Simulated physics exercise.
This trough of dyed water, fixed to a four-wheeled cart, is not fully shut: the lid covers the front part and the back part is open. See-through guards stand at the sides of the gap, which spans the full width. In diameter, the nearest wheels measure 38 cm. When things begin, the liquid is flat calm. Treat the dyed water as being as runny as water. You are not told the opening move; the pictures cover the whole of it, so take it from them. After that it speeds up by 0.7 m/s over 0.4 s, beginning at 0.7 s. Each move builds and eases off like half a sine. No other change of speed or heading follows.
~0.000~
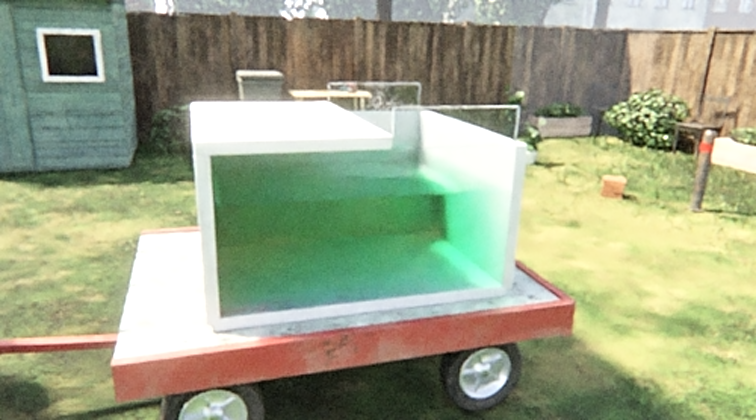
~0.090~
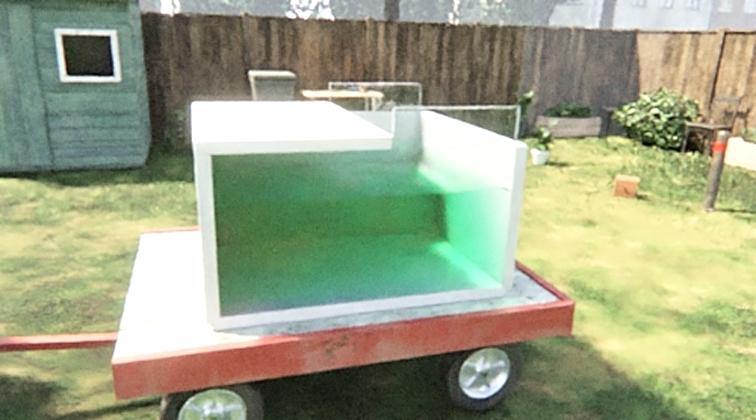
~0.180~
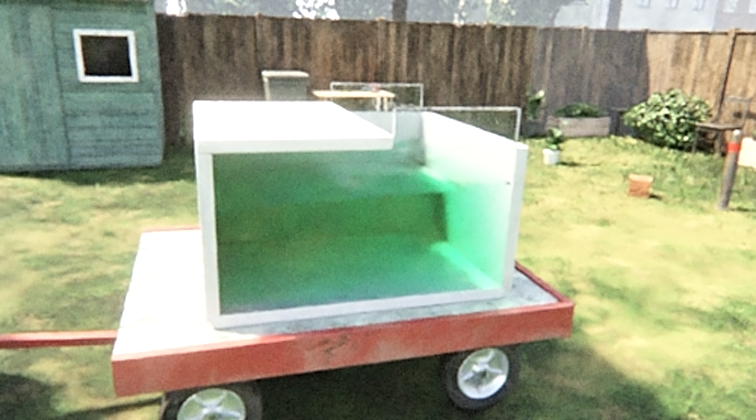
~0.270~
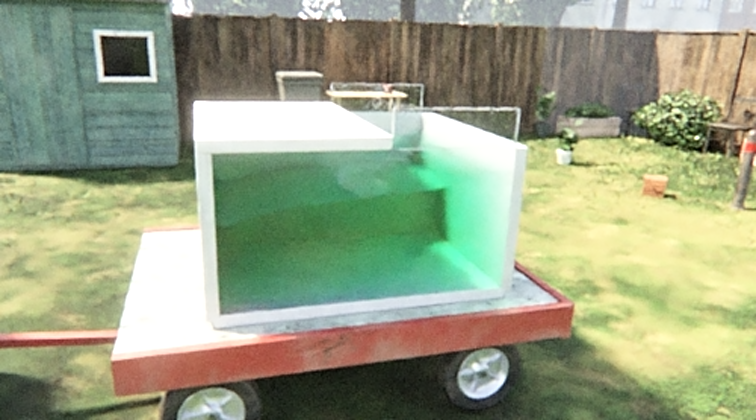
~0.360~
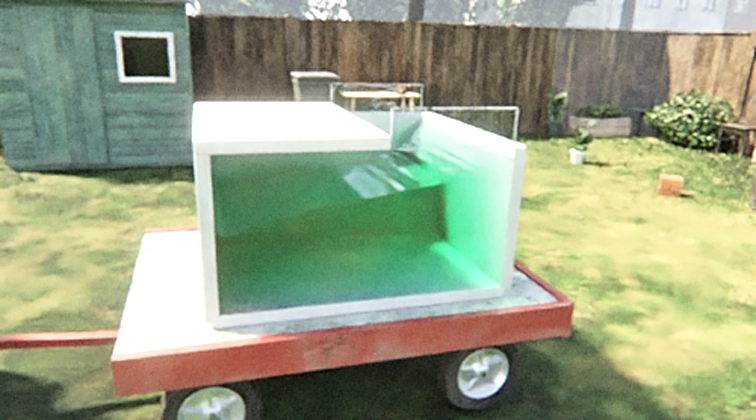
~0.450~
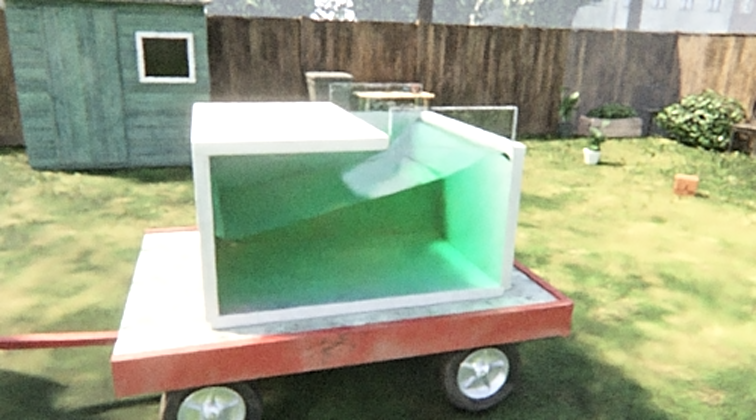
To begin with, green liquid lies level in a white, partly covered trough on a red-edged wagon in a fenced yard. The wagon rolls left, the shed and bushes sliding right behind it, and the liquid gradually tilts, sinking at the left and climbing toward the open right end.
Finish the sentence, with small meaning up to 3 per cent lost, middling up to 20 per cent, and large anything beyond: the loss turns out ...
The loss turns out small.
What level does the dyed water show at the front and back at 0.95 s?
The front stands at 38 cm and the back at 42 cm.
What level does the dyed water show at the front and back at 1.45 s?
At that moment it stands around 42 cm in front and around 40 cm behind.
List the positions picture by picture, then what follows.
Level at the front (241, 208); level at the back (484, 192); the front is on the left; the opening runs from (515, 135) to (391, 138); a wheel hub at (489, 377), in the first frame.
Level at the front (241, 208); level at the back (484, 192), in the second frame.
Level at the front (242, 213); level at the back (484, 189), in the third frame.
Level at the front (242, 222); level at the back (485, 181), in the fourth frame.
Level at the front (241, 233); level at the back (484, 170), in the fifth frame.
Level at the front (240, 237); level at the back (484, 161); a wheel hub at (486, 377), in the sixth frame.
Then, 0.95 s in, the surface stands 38 cm on the front, 43 cm on the back; there is no loss.
Then, 1.45 s in, the surface stands 43 cm on the front, 40 cm on the back; there is no loss.
Then, 1.90 s in, the surface stands 42 cm on the front, 41 cm on the back; there is no loss.
Then, 3.98 s in, there is no loss.
